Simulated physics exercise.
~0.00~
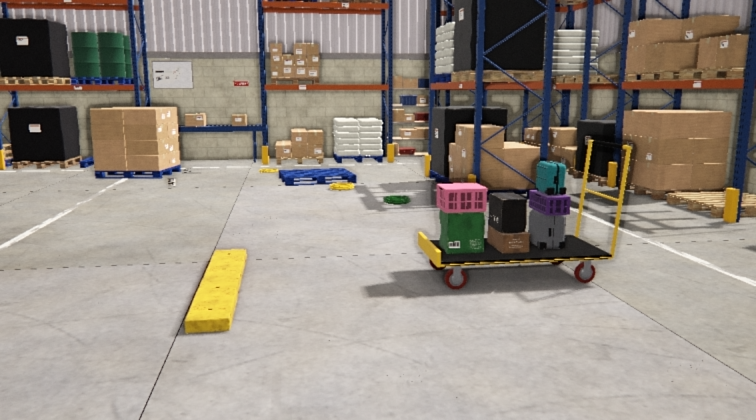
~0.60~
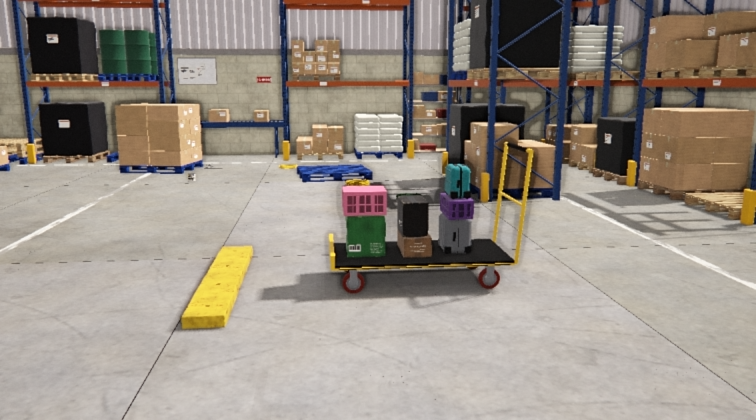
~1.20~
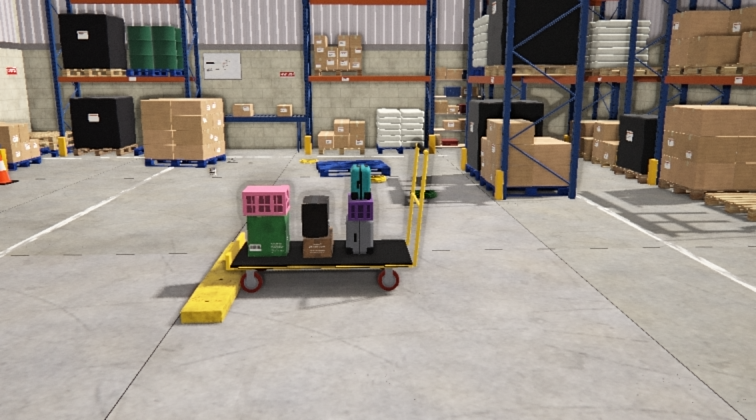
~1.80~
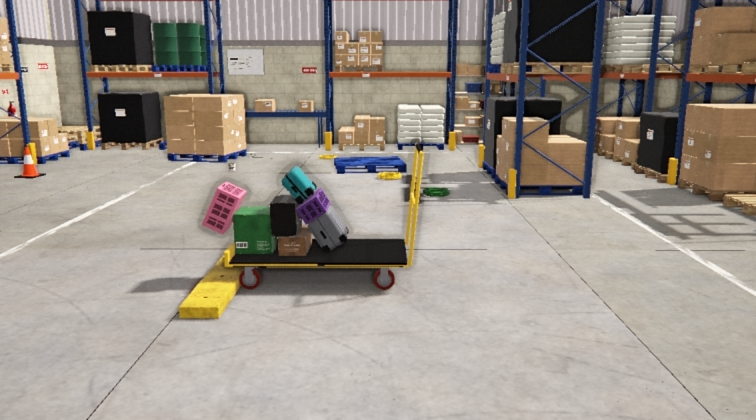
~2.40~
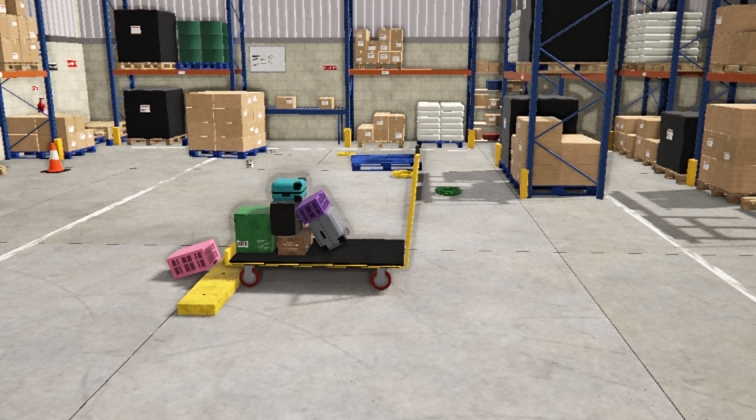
A flat trolley loaded with crates, boxes and cases rolled left across a warehouse floor and stopped abruptly at a yellow kerb. The pink crate tumbled off the front onto the kerb's far side, while the rest slid and toppled together but stayed aboard.
